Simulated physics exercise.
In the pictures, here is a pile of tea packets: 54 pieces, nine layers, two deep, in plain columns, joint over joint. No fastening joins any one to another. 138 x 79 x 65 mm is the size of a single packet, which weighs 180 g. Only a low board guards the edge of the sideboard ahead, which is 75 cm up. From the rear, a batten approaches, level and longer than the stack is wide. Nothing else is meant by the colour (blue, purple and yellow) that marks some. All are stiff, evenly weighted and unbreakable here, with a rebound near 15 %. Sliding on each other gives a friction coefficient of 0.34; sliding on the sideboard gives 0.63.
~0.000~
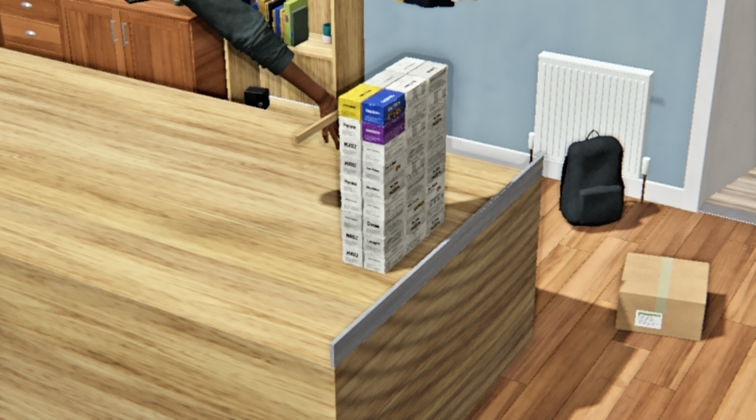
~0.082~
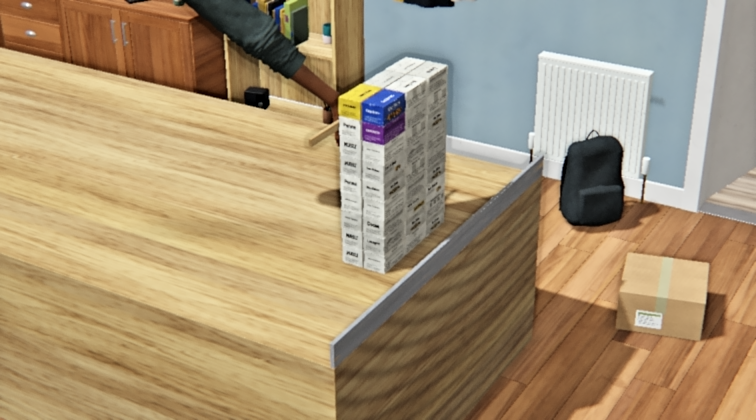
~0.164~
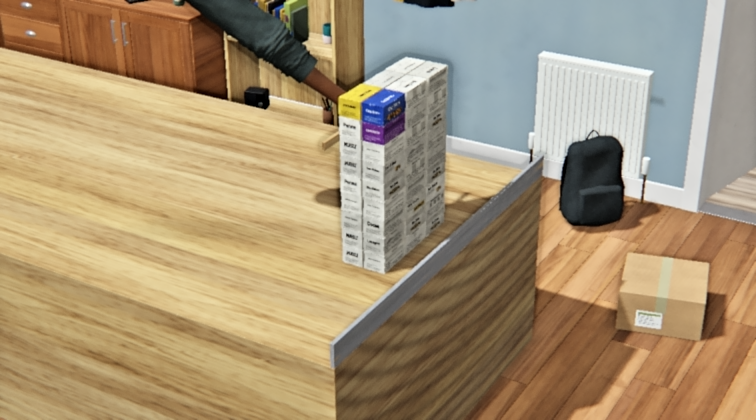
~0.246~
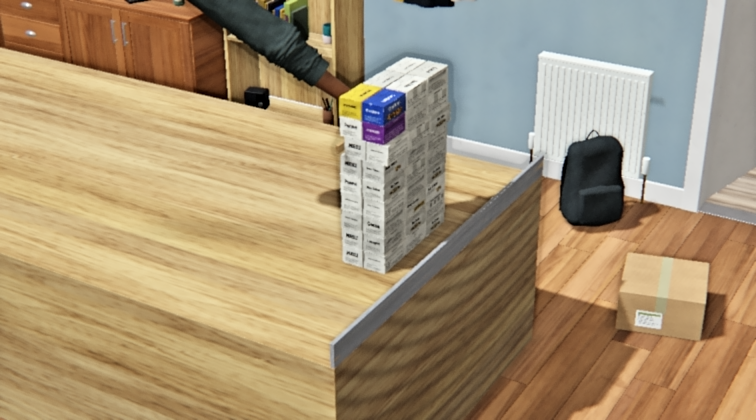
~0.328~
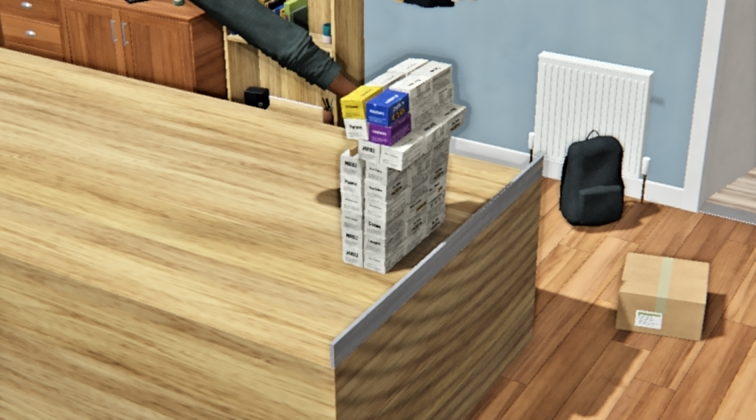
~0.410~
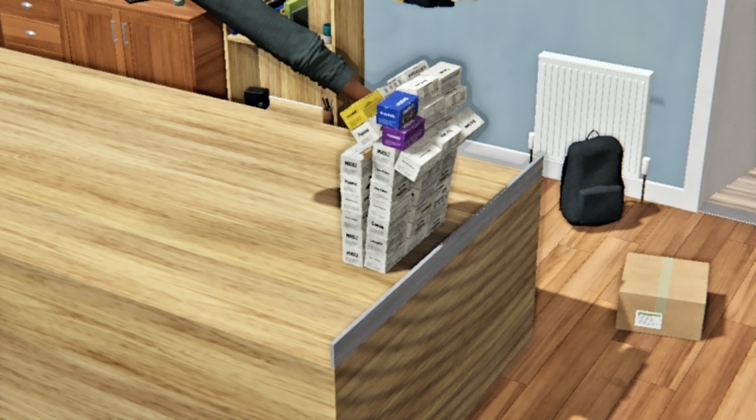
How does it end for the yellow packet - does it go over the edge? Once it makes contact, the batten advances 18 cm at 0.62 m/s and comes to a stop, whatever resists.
The yellow packet stays in position.
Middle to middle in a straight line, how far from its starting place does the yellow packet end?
Roughly 12 centimetres.
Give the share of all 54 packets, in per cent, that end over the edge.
Roughly 40 percent.
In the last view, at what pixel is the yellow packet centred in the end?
It stops roughly at (363, 139).
Around 0.62 s, none of the 54 packets over the edge, 36 disturbed; yellow packet on its side; purple packet tipped 23°, 37 mm lower.
Around 1.00 s, 20 of the 54 packets over the edge; yellow packet on its side; purple packet on its side.
Finally (1.6 s), 22 of the 54 packets over the edge; yellow packet on its side; purple packet on its side; blue packet on its side. Seen by the last camera, middles, yellow packet near (363, 140).
